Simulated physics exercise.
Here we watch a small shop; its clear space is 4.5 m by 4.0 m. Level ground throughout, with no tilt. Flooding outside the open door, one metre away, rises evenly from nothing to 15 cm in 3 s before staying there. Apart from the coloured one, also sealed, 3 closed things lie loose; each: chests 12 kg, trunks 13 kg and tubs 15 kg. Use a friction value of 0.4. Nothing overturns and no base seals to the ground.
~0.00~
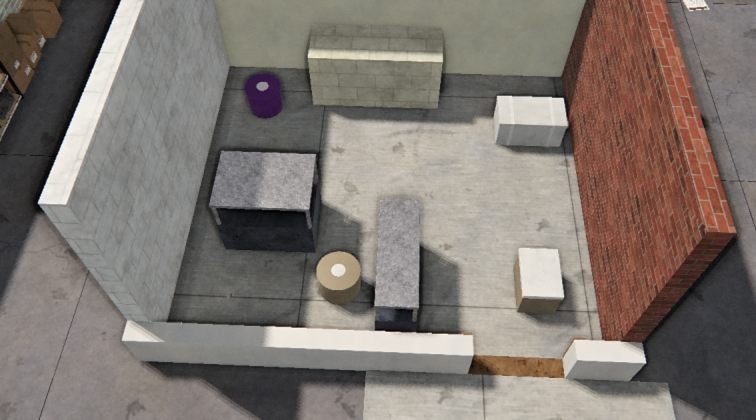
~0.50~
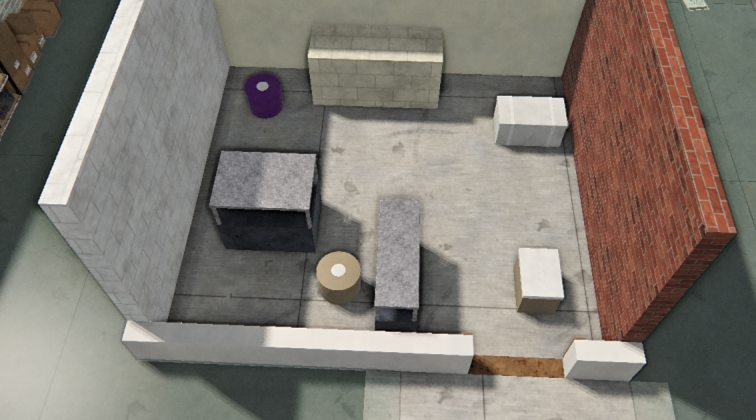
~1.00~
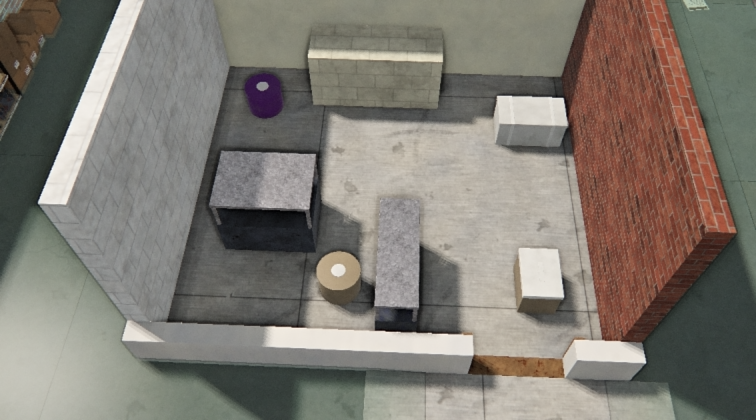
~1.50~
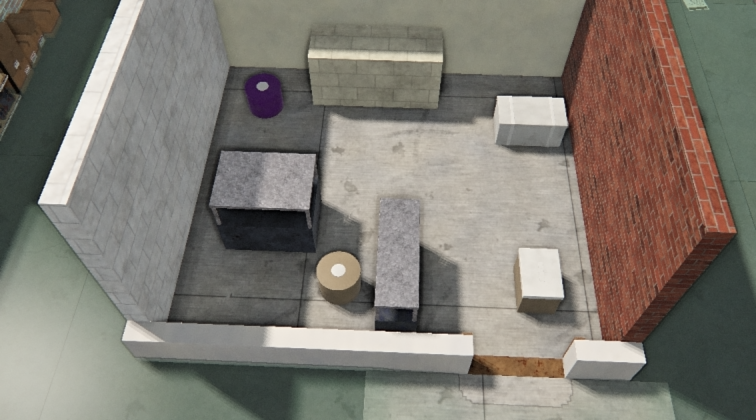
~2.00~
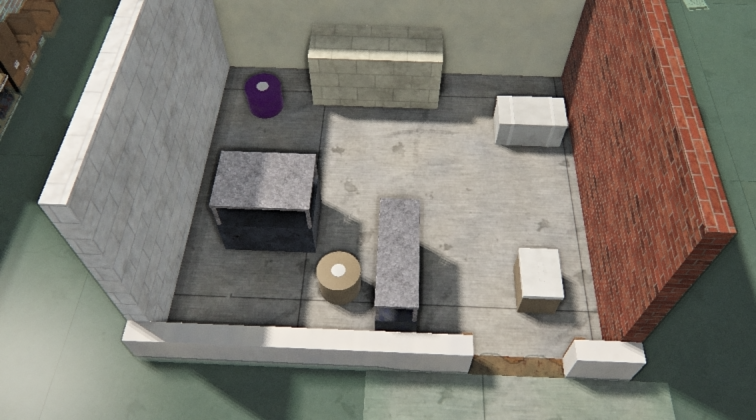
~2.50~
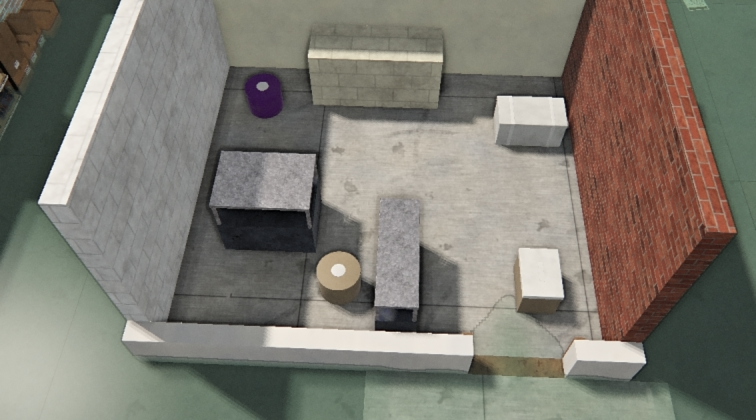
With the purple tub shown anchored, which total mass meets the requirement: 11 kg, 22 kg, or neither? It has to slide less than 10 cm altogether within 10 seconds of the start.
The answer is 11 kg already.
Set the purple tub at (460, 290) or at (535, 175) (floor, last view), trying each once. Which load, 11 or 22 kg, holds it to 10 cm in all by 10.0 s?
Result, try 1: Heavy passes, light fails; try 2: Heavy passes, light fails.
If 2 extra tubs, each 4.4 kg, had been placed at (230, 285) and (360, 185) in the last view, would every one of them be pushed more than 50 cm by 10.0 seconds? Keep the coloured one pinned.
In order: Within the mark, within the mark.
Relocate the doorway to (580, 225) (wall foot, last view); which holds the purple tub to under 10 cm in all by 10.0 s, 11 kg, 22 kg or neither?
Result: The lesser mass is plenty.
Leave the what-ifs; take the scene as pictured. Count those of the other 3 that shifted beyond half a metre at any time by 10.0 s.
The total is 2.
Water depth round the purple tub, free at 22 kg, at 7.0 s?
Roughly 2 cm.
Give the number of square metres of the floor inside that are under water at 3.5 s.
Some 2.0 m2 of it.
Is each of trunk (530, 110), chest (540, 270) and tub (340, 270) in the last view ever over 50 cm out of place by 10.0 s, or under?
Exceeded, Exceeded, Not exceeded, in that order.
After 3.5 s the purple tub would be 0 cm from its start with 11 kg and 0 cm from its start with 22 kg; 0 cm of water round it then.
After 4.5 s the purple tub would be 0 cm from its start with 11 kg and 0 cm from its start with 22 kg; 0 cm of water round it then.
After 7.0 s the purple tub would be 0 cm from its start with 11 kg and 0 cm from its start with 22 kg; 2 cm of water round it then.
After 10.0 s the purple tub would be 0 cm from its start with 11 kg and 0 cm from its start with 22 kg; 3 cm of water round it then.
